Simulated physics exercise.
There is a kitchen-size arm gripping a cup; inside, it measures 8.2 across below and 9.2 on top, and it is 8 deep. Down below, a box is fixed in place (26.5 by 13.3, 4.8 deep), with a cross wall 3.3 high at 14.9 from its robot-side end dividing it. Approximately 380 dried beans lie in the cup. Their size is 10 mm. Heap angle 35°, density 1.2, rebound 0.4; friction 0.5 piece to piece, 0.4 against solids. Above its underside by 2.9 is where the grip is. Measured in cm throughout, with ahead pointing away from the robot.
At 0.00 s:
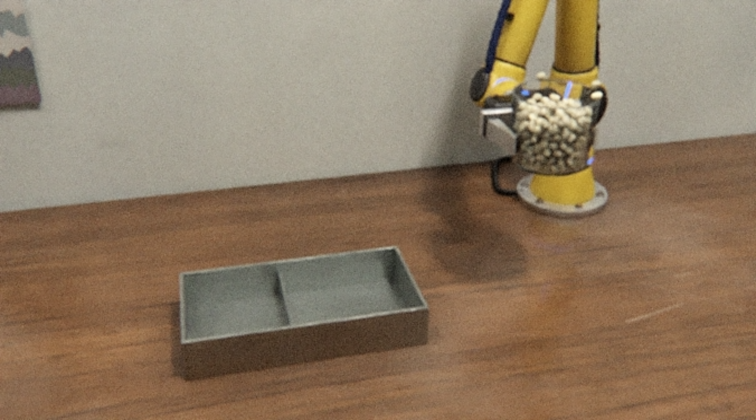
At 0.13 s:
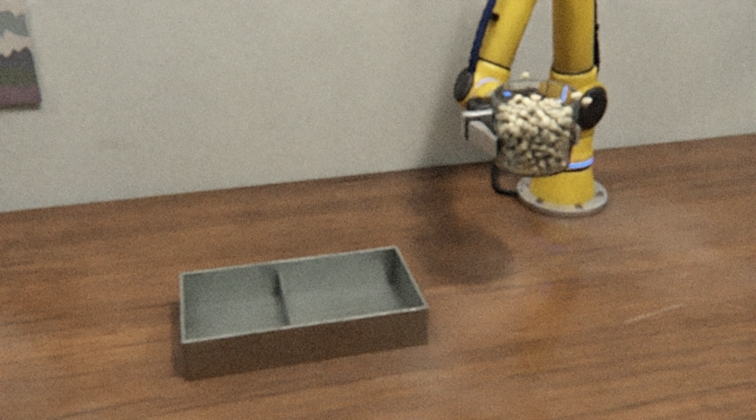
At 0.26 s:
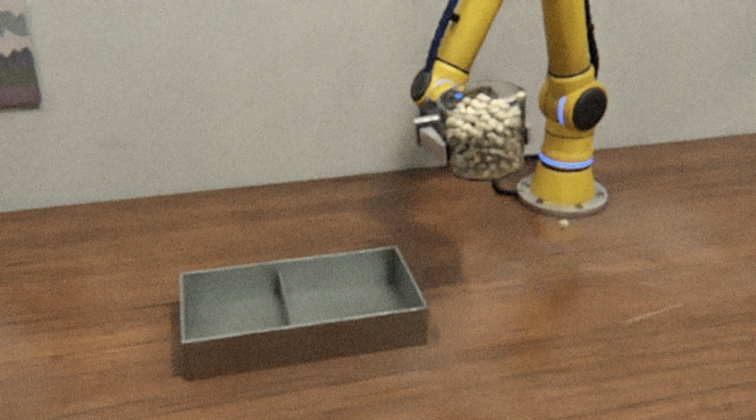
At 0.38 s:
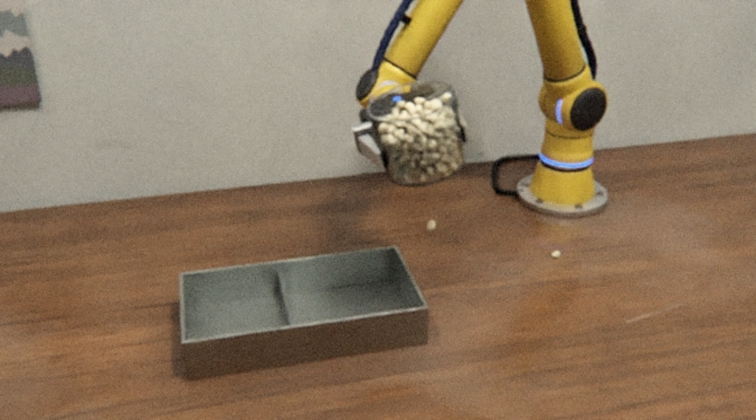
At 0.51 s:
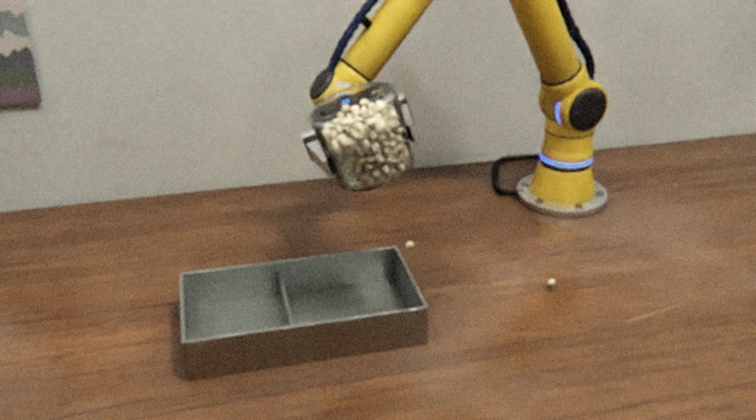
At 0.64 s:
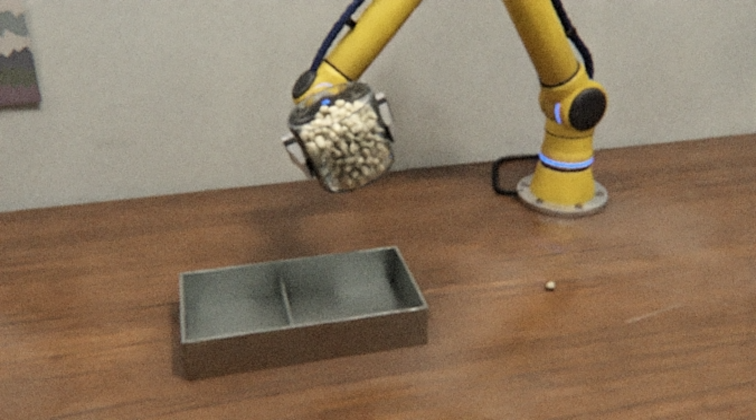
Yellow robot arm carrying a clear cup heaped with pale beans leftward over a wooden table, tilting it and dropping stray beans.
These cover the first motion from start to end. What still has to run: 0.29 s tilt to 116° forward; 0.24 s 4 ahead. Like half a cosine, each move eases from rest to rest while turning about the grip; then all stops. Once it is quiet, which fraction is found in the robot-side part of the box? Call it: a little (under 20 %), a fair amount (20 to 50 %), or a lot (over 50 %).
A little.
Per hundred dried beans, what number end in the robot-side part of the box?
10 %, roughly.
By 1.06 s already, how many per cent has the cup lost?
Close to 40 per cent of the load is out.
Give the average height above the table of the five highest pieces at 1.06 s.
Those pieces are roughly 24 cm high.
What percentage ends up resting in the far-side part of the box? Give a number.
90 per cent or so.
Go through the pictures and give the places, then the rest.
In the first frame, the cup middle at (552, 129), level; upper third of the load around (554, 116), from x 520 to 595, top at y 75; 379 in the cup.
In the second frame, the cup middle at (533, 130), tilted 2° forward; upper third of the load around (536, 117), from x 500 to 585, top at y 75; 378 in the cup, 1 in flight or on a rim.
In the third frame, the cup middle at (483, 132), tilted 7° forward; upper third of the load around (485, 119), from x 445 to 565, top at y 95; 377 in the cup, 2 in flight or on a rim.
In the fourth frame, the cup middle at (419, 136), tilted 13° forward; upper third of the load around (421, 122), from x 380 to 555, top at y 100; 377 in the cup, 2 in flight or on a rim.
In the fifth frame, the cup middle at (365, 138), tilted 18° forward; upper third of the load around (368, 124), from x 325 to 550, top at y 105; 377 in the cup, 1 on the table or floor, 1 in flight or on a rim.
In the sixth frame, the cup middle at (344, 139), tilted 20° forward; upper third of the load around (347, 125), from x 305 to 550, top at y 105; 377 in the cup, 2 on the table or floor.
After 0.85 s, tilted 100° forward, highest piece 27 above the table; 377 in the cup, 2 on the table or floor.
After 1.06 s, tilted 116° forward, highest piece 24 above the table; 225 in the cup, 82 in the far-side part, 45 in the robot-side part, 2 on the table or floor, 25 in flight or on a rim.
After 1.37 s, tilted 116° forward, highest piece 17 above the table; 312 in the far-side part, 43 in the robot-side part, 10 in the cup, 2 on the table or floor, 12 in flight or on a rim.
After 2.42 s, tilted 116° forward, highest piece 4 above the table; 334 in the far-side part, 43 in the robot-side part, 2 on the table or floor.
In the end, 334 in the far-side part, 43 in the robot-side part, 2 on the table or floor. That is 11 % in the robot-side part of the box.
